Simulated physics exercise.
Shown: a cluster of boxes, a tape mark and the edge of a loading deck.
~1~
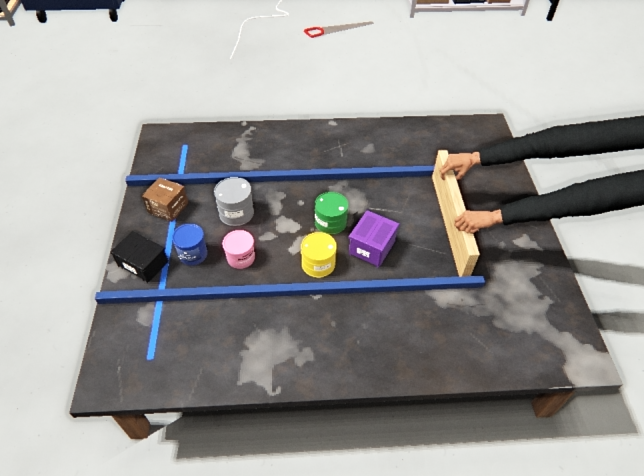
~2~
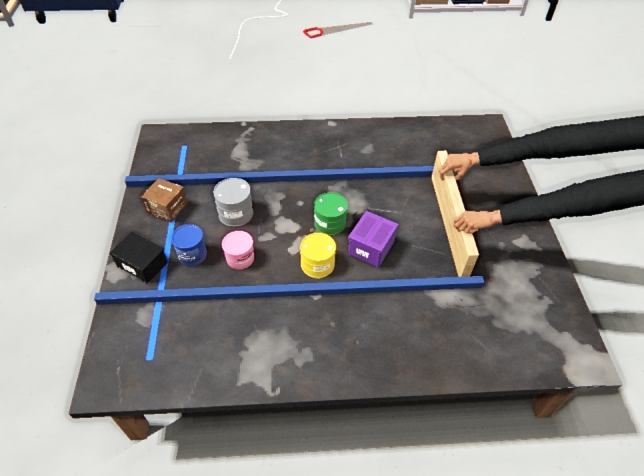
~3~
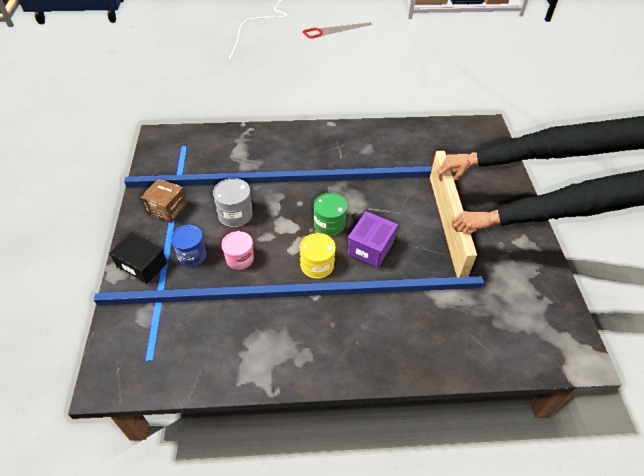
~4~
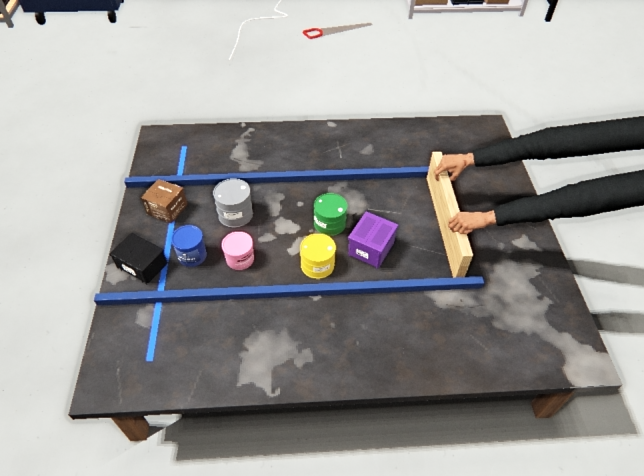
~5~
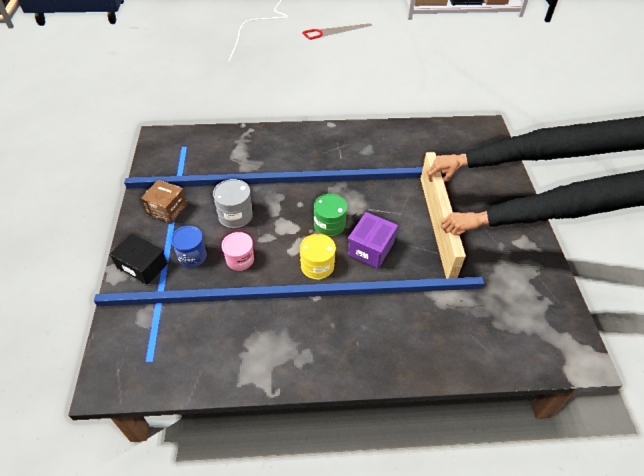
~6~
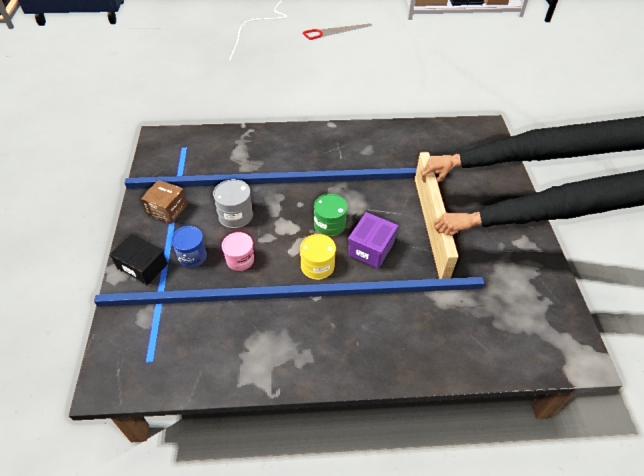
On a dark, stained tabletop in a pale-floored room, seen from above at an angle, two long blue strips run across with a shorter blue tape line crossing at the left. Between and beside them sit brown, black and purple boxes and grey, blue, pink, green and yellow canisters. Two black-sleeved arms at right slide a wooden plank slightly left, while the objects and camera stay still.
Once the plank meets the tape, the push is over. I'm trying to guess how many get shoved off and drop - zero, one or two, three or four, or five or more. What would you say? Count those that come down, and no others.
I would say one or two.
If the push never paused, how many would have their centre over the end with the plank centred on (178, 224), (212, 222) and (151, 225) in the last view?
Counts per position: 2 / 0 / 5.
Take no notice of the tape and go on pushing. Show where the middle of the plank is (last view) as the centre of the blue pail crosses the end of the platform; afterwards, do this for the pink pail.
Estimated middle: (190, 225), and (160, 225) for the other.
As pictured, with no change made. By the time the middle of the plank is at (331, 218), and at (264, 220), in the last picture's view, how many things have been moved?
At the one place 3, at the other 6.
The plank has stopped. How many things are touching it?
My count gives 3.
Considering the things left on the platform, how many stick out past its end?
I'd put it at 3.
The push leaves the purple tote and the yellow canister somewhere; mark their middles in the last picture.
The purple tote ends up near (144, 256), and the yellow canister near (104, 274).
Soon after, none off yet; black tote at rest near (140, 260); brown box at rest near (165, 202); blue pail at rest near (190, 247).
Then, none off yet; black tote moved about its own width near (113, 268); brown box moved a little near (158, 201); blue pail moved well along near (137, 247).
At rest, the number that fall off is one or two; fallen, blue pail and black tote.
